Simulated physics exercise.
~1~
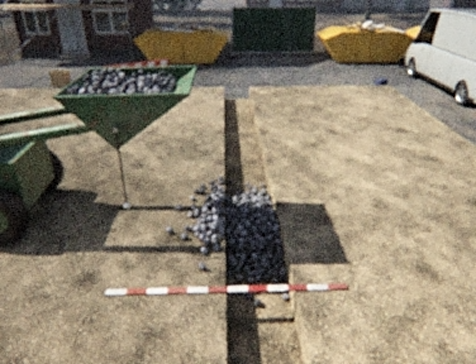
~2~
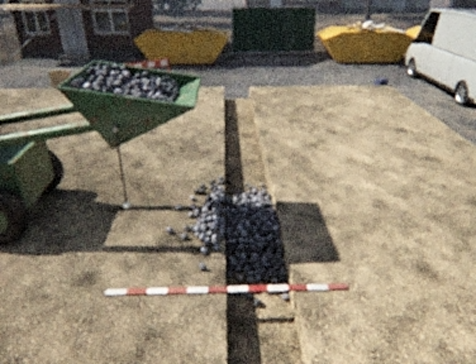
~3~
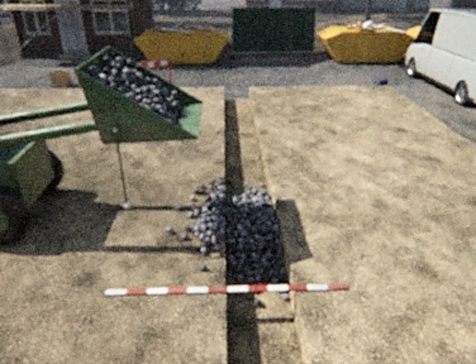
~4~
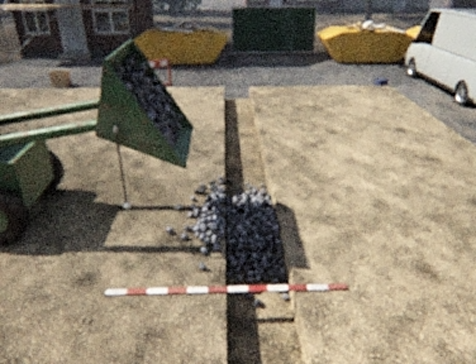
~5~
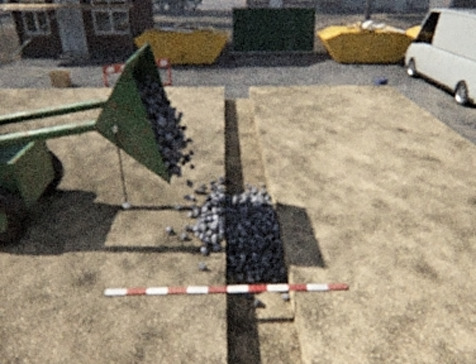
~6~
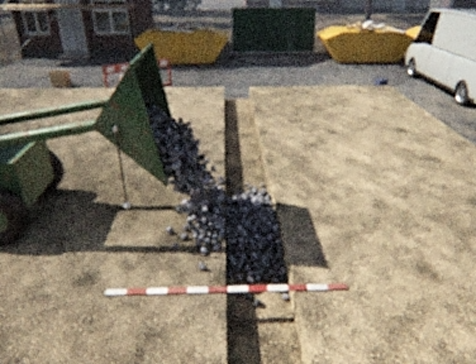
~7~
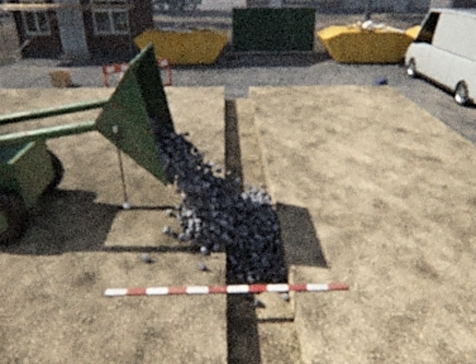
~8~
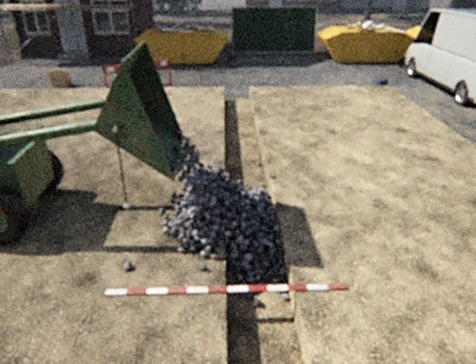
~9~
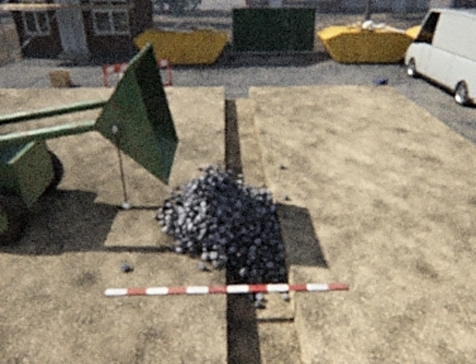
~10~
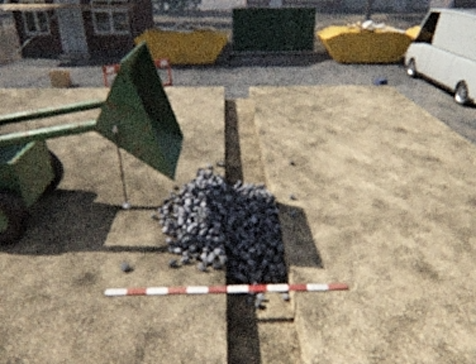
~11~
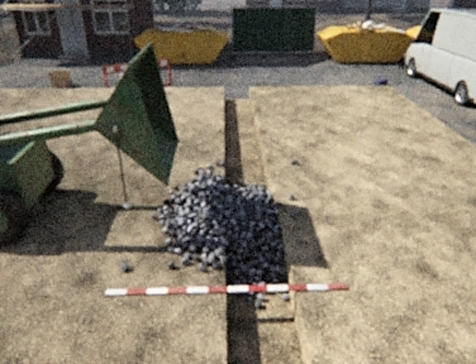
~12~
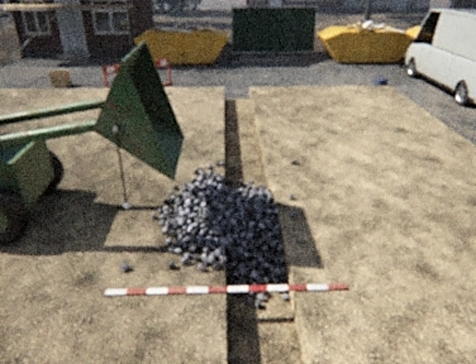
On a building site, a green loader bucket tips dark stones onto a heap over a trench, then jerks empty.
